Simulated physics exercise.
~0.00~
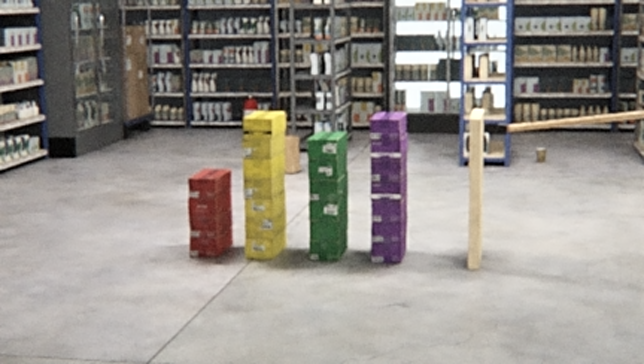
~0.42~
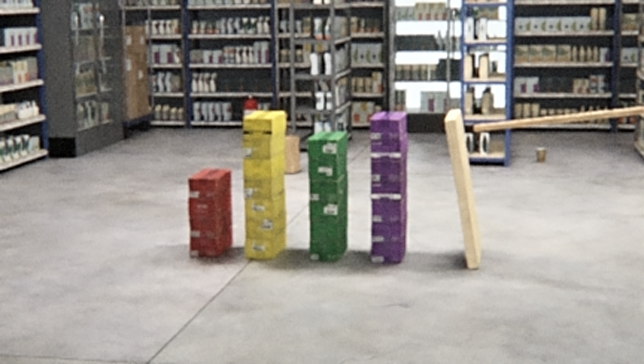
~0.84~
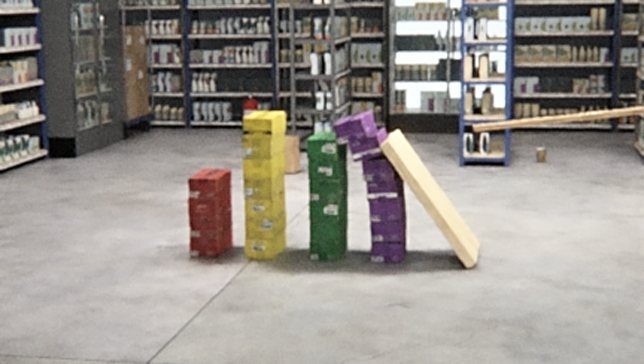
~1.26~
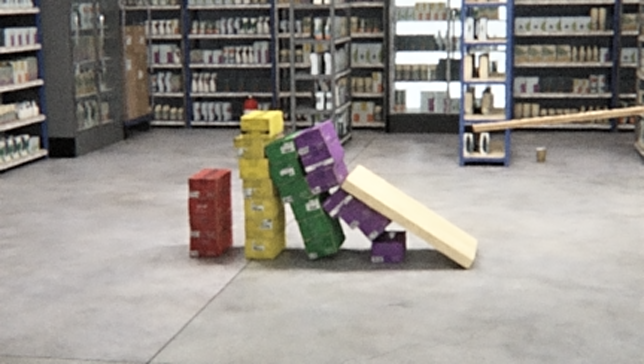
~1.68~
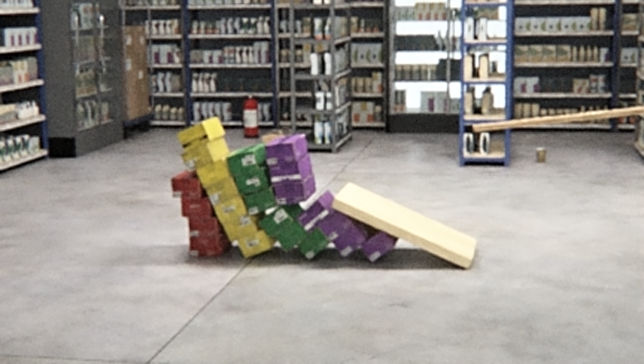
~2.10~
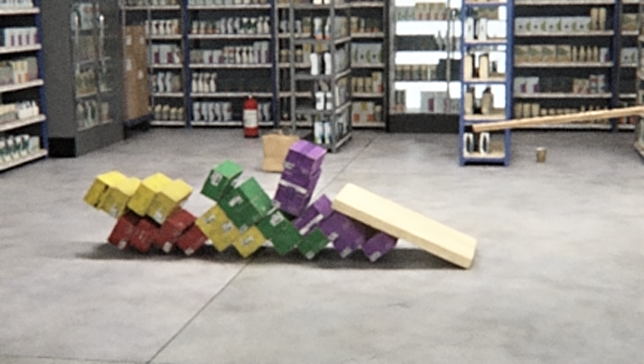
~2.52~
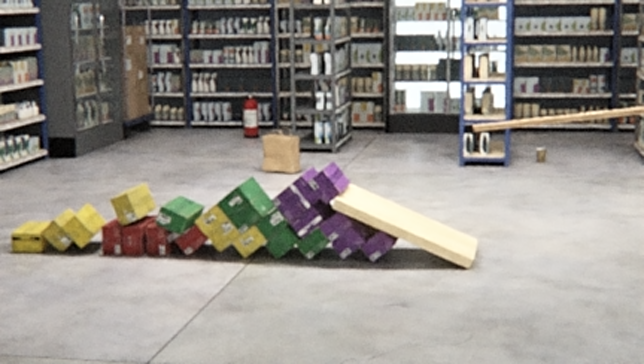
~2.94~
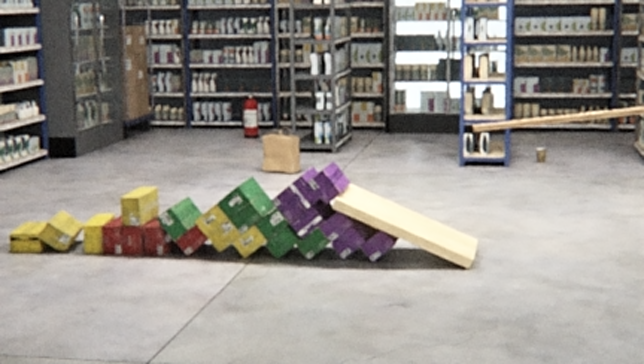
The footage shows a pole at the right and an upright board tipping left into a row of stacked boxes, toppling the purple, green, yellow and red piles in turn, until the boxes lie strewn leftward across the floor with the board resting aslant against them.
